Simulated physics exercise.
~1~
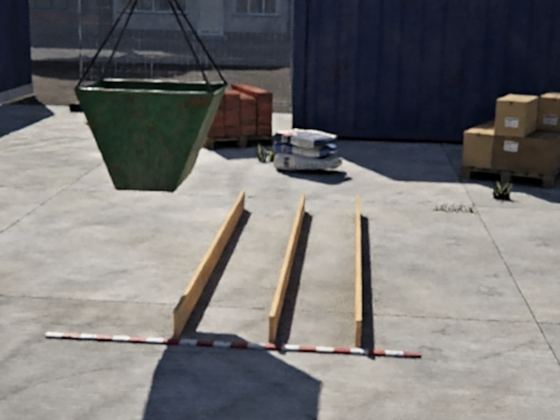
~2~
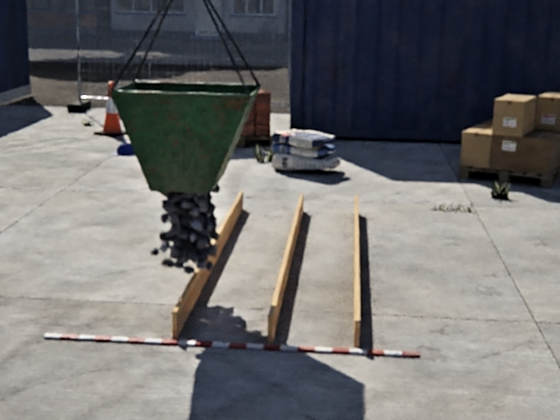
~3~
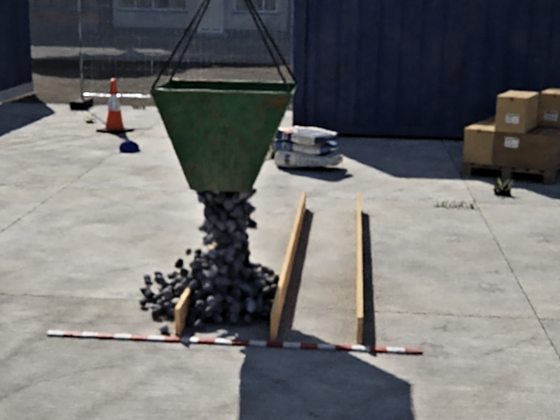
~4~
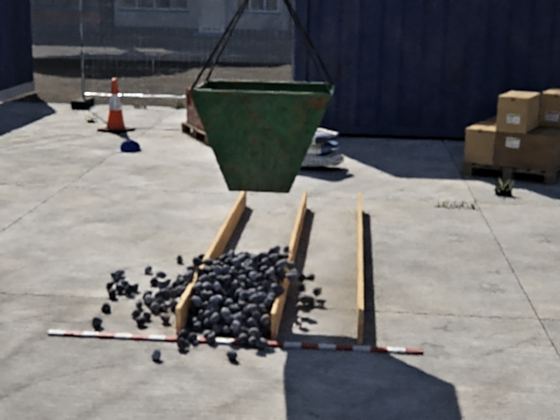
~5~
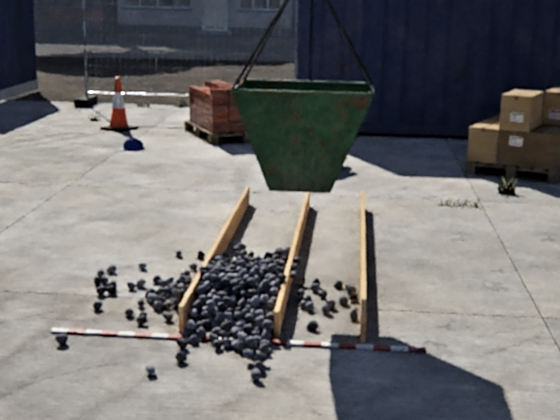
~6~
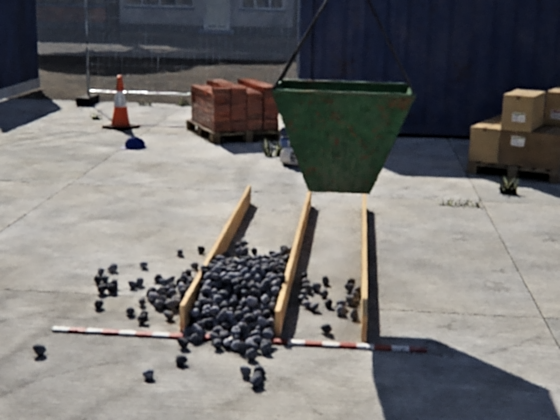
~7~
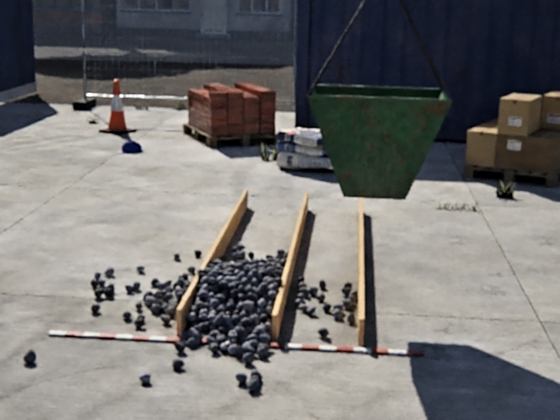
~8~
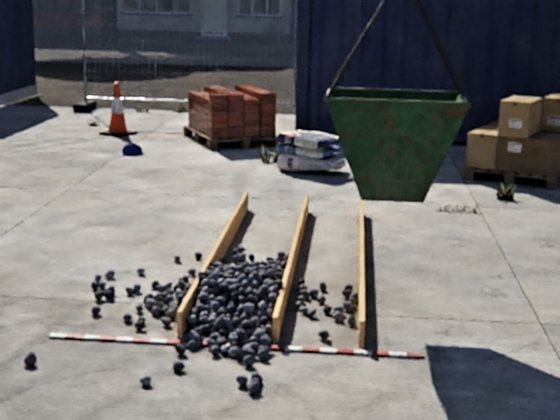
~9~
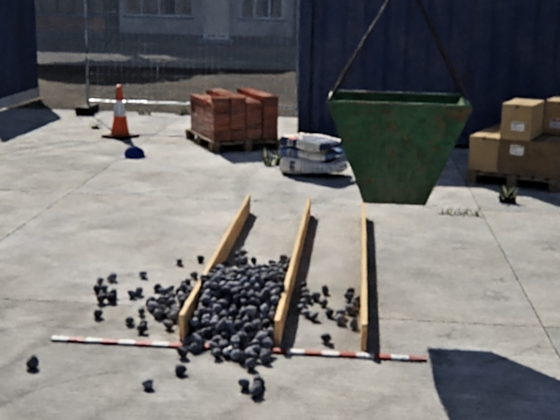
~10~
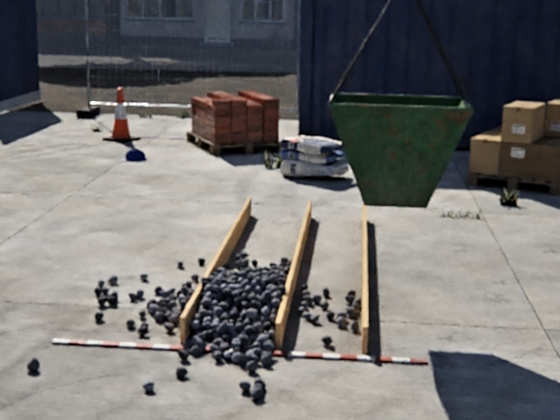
In a sunny concrete yard, a green skip hanging from a crane moved right and dumped dark, smooth stones over three wooden boards, leaving most heaped in the left bay, with some scattered to its left and a few in the right bay.
